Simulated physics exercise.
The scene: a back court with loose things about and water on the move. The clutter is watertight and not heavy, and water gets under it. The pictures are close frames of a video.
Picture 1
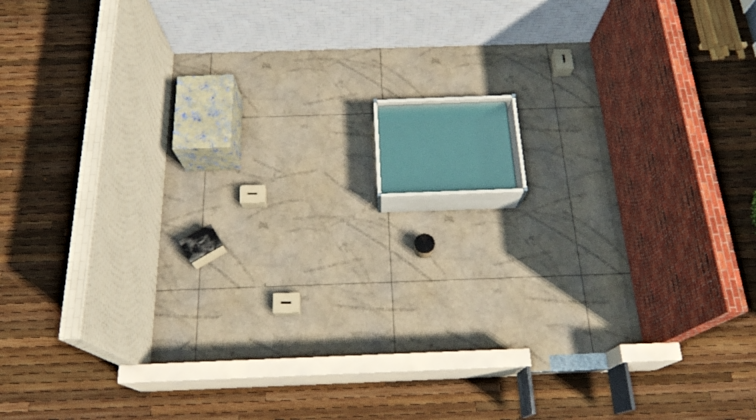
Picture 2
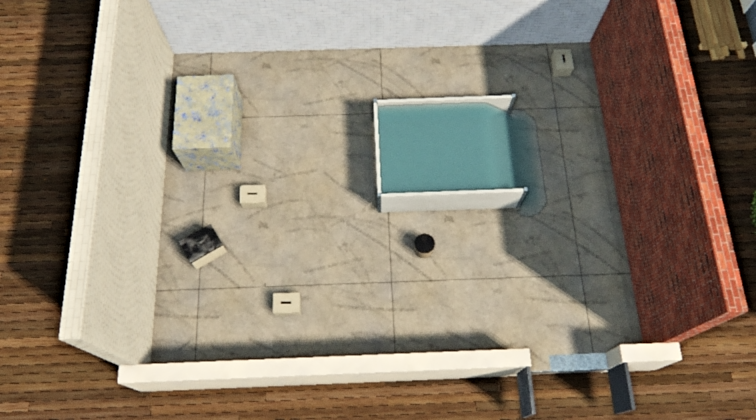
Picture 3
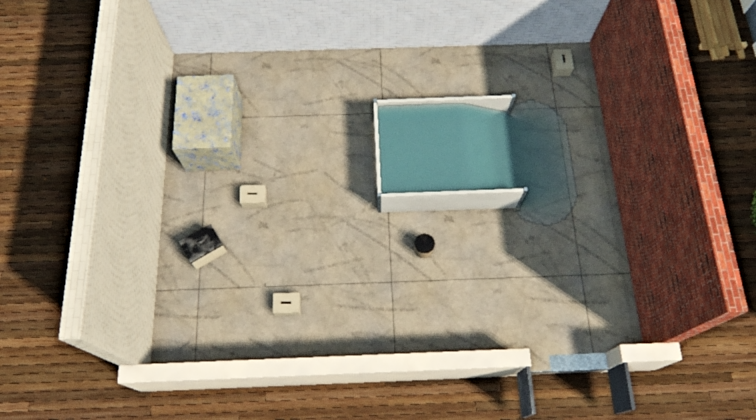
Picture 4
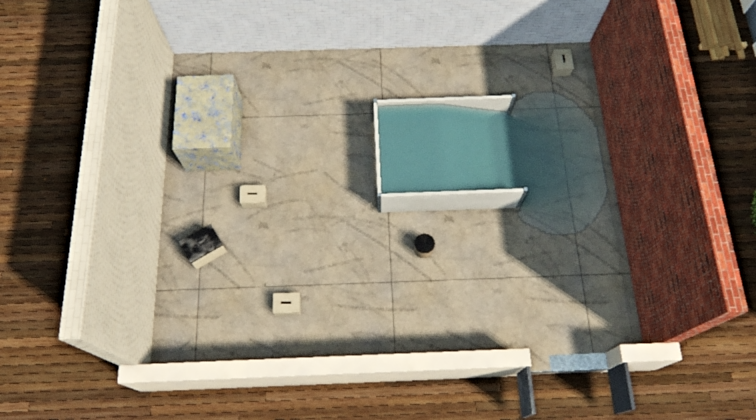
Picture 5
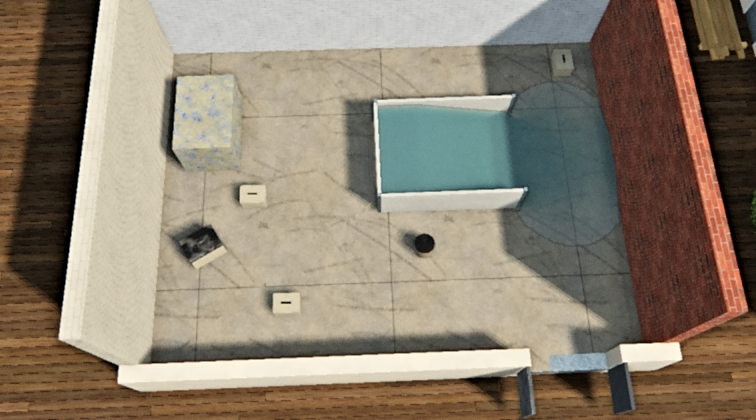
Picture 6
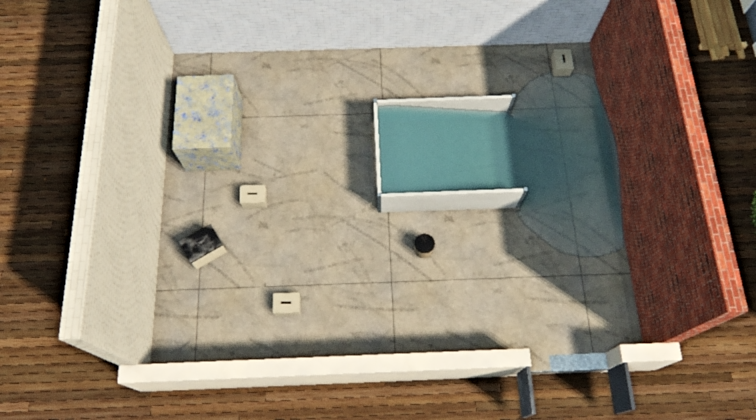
Walled tank of blue water losing its right side, water spreading across the courtyard floor to the brick wall, boxes staying still.
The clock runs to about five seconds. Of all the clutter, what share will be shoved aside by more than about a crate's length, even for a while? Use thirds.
It is not even a third.
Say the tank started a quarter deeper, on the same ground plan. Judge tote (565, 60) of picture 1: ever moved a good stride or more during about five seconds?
My call: Shifted that much.
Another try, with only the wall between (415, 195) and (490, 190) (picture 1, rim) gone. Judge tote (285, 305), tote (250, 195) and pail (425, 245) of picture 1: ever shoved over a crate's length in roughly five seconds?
In turn: Pushed that far, not that far, pushed that far.
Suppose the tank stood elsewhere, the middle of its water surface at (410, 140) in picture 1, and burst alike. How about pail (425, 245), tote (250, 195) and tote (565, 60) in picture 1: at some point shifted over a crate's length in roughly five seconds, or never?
In turn: Short of that, no, pushed that far.
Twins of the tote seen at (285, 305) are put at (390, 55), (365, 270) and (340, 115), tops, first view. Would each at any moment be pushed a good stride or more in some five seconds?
In turn: Pushed that far, under that, never so far.
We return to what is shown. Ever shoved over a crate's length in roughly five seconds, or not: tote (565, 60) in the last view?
For that one: Moved that far.
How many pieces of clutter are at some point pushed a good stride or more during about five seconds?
That makes 1.
A moment on, 0 of 5 are well off their spots; 0 afloat.
Next, 1 of 5 are well off their spots; 0 afloat.
Later, 1 of 5 are well off their spots; 0 afloat.
In the end, 1 of 5 are well off their spots, and 1 have been at some point; 0 afloat.
